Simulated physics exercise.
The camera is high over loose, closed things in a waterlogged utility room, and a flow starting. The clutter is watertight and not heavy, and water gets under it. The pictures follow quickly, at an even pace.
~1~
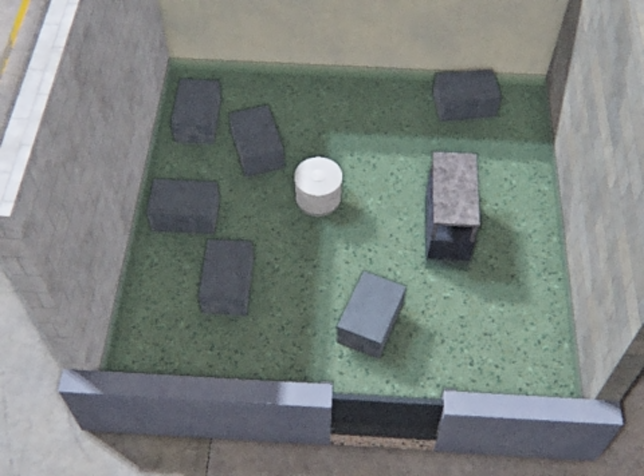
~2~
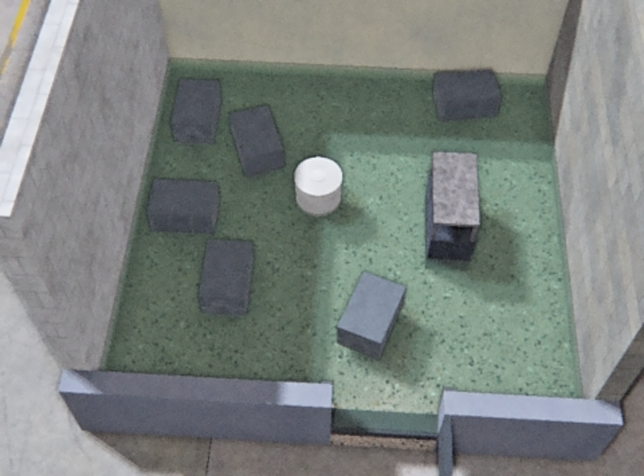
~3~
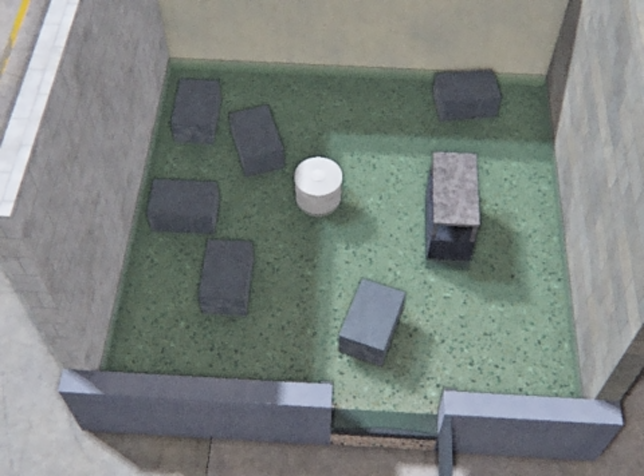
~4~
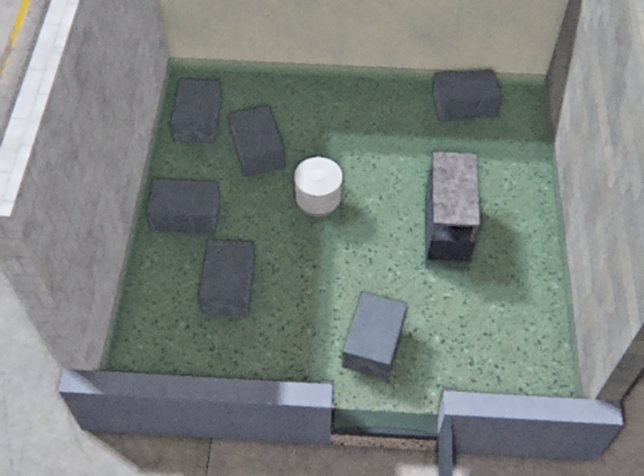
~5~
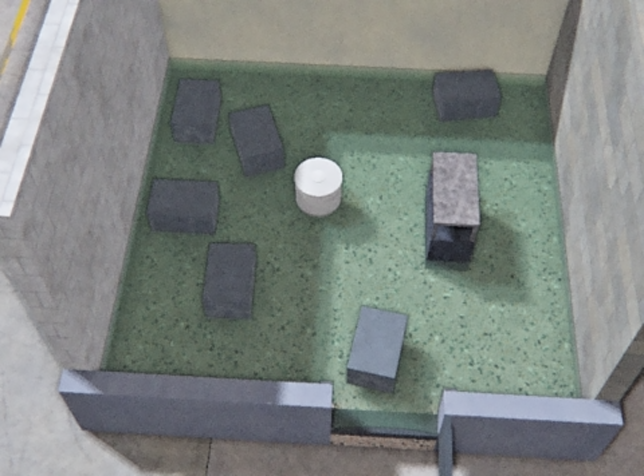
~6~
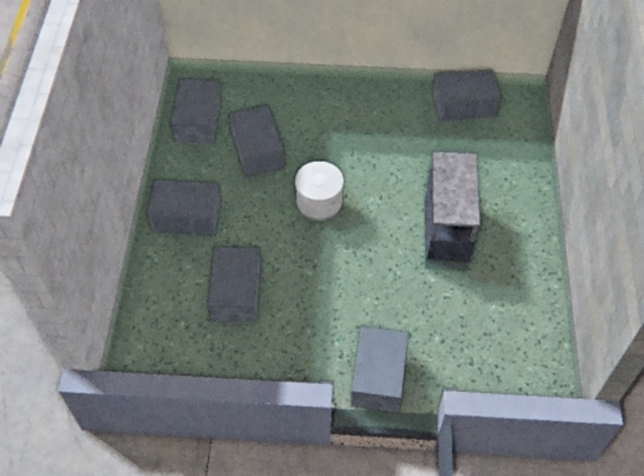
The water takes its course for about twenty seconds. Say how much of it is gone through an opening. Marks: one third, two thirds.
Share: Between one and two thirds.
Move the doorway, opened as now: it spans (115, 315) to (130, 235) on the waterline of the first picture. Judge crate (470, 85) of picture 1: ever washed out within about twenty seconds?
Verdict: Stays.
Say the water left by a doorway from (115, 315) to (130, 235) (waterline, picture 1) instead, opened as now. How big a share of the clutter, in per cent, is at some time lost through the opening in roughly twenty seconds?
Roughly 90 per cent.
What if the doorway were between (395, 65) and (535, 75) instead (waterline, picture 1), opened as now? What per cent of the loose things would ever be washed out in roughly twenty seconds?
Near 60 in a hundred.
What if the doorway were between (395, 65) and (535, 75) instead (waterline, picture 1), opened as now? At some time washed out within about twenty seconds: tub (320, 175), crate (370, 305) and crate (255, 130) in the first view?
As listed: Through, left behind, through.
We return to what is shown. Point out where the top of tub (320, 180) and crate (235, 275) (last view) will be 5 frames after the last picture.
Roughly at (326, 207) and (252, 298).
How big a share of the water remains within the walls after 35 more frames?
I make it 60 per cent.
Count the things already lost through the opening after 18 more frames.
It comes to 1.
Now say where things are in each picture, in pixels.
A crate at (372, 306) floats; a crate at (226, 269) floats; 0 of 7 have shifted, in the first picture.
A crate at (372, 307) floats; a crate at (226, 269), afloat; 0 of 7 have shifted, in the second picture.
A crate at (373, 314), afloat, close to its start; a crate at (226, 269) floats; 1 of 7 have shifted, in the third picture.
A crate at (376, 327), afloat, close to its start; a crate at (226, 269) floats; 1 of 7 have shifted, in the fourth picture.
A crate at (378, 341), afloat, a stride from its start; a crate at (229, 272) floats, close to its start; 1 of 7 have shifted, in the fifth picture.
A crate at (381, 361) floats, a stride from its start; a crate at (234, 276) floats, close to its start; 2 of 7 have shifted, in the sixth picture.
A moment on, 1 of 7 are out; 6 afloat.
Next, 1 of 7 are out; 6 afloat.
Later, 3 of 7 are out; 4 afloat.
In the end, 3 of 7 are out; 4 afloat.
